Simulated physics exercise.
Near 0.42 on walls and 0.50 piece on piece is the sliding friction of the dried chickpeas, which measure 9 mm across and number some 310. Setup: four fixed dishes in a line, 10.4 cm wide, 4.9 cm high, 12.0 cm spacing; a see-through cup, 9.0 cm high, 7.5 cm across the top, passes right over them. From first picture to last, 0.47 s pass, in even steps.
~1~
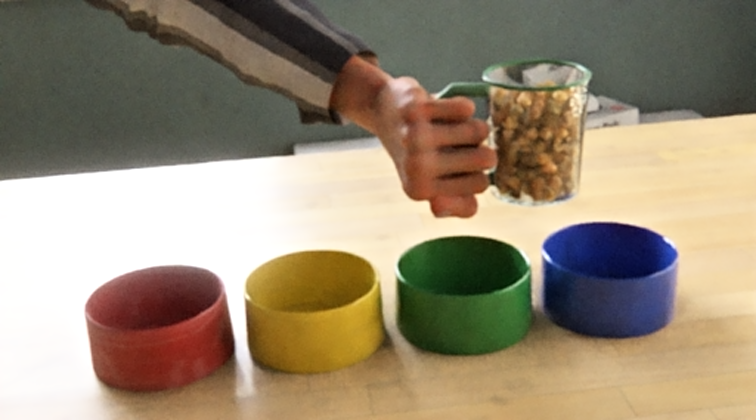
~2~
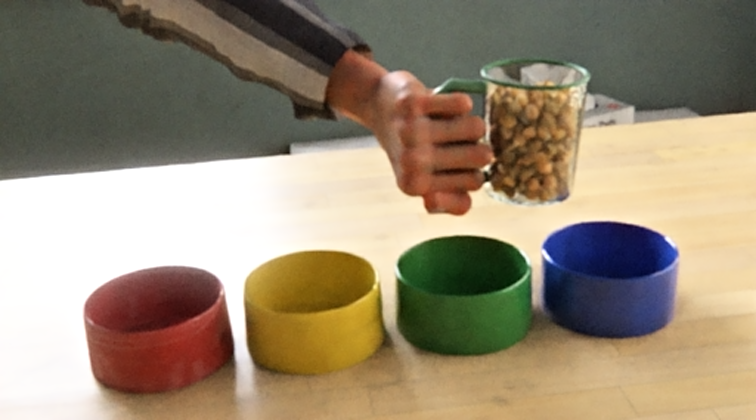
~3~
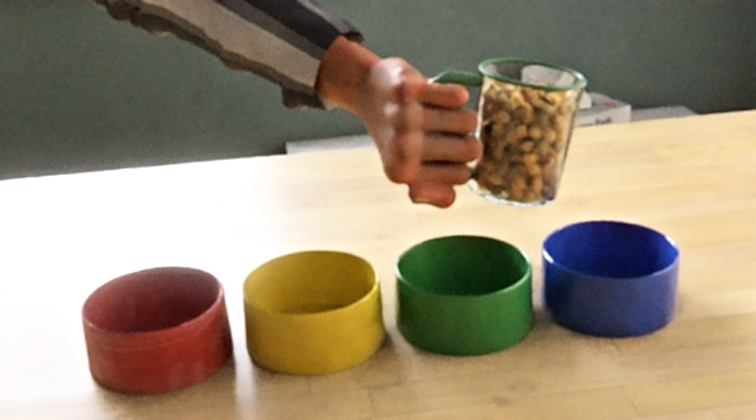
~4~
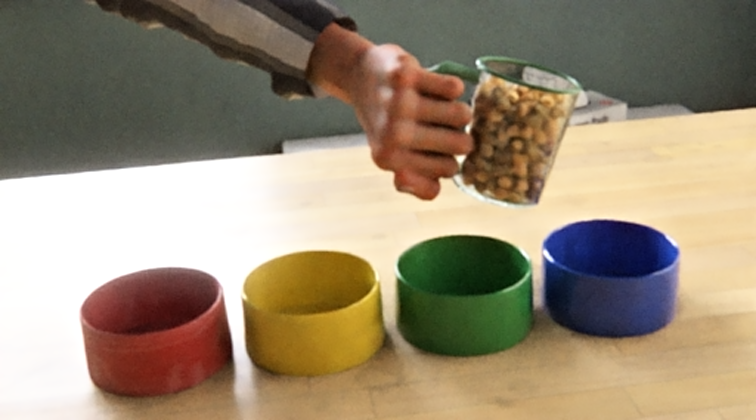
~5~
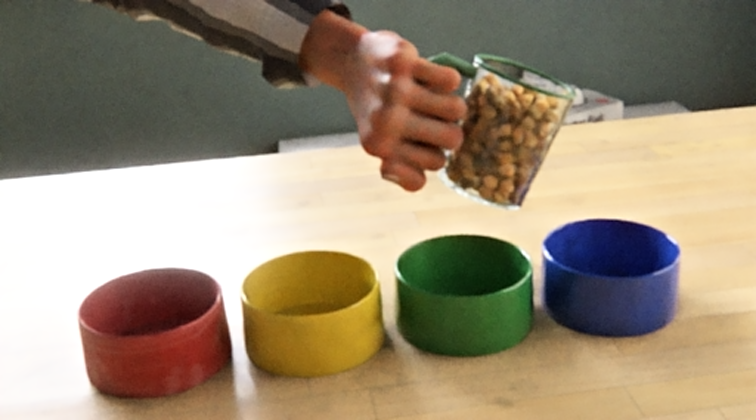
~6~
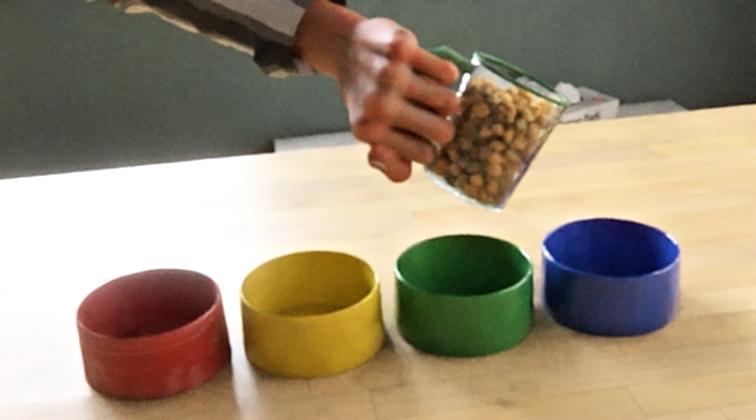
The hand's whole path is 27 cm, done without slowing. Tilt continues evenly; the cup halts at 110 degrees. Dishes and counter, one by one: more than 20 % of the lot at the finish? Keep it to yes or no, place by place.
Place by place: Red dish no, blue dish no, green dish yes, yellow dish no, counter no.
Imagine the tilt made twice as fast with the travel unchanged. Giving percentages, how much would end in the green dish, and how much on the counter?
Green: 70, counter: 20.
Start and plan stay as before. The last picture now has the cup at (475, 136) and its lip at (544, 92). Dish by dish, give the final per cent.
Then red 0, blue 0, green 0, and yellow 90.
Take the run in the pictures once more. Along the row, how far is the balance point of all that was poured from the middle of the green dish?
Some 2 centimetres out on the left-hand side of that dish.
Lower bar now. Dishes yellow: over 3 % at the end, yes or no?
As for yellow: That's right.
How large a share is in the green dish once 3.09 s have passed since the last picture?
Some 80 in a hundred by then.
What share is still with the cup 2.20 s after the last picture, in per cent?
About 0 per cent.
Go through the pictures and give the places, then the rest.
The first picture shows cup at (535, 133), tilt 0 degrees, lip at (586, 70), moved 0.0 cm; middle of the pieces at (534, 139); blue dish at (609, 250); green dish at (463, 265); yellow dish at (312, 280); red dish at (156, 296).
The second picture shows cup at (531, 132), tilt 3 degrees, lip at (585, 72), moved 0.3 cm; middle of the pieces at (530, 139).
The third picture shows cup at (522, 133), tilt 9 degrees, lip at (581, 77), moved 1.1 cm; middle of the pieces at (520, 139).
The fourth picture shows cup at (512, 133), tilt 16 degrees, lip at (577, 84), moved 1.8 cm; middle of the pieces at (510, 139).
The fifth picture shows cup at (502, 133), tilt 22 degrees, lip at (571, 91), moved 2.6 cm; middle of the pieces at (499, 139).
The sixth picture shows cup at (492, 134), tilt 29 degrees, lip at (565, 99), moved 3.4 cm; middle of the pieces at (488, 139); blue dish at (610, 247); green dish at (463, 264); yellow dish at (309, 282); red dish at (149, 302).
Then, 1.32 s after the last picture, tilt 110 degrees; cup holds 45 %, green 50 %.
Then, 2.20 s after the last picture, tilt 110 degrees; cup holds 0 %, green 80 %, yellow 10 %.
Then, 3.09 s after the last picture, tilt 110 degrees; cup holds 0 %, green 80 %, yellow 10 %.
In the end, red 0 %, blue 0 %, green 80 %, yellow 10 %, counter 10 %.
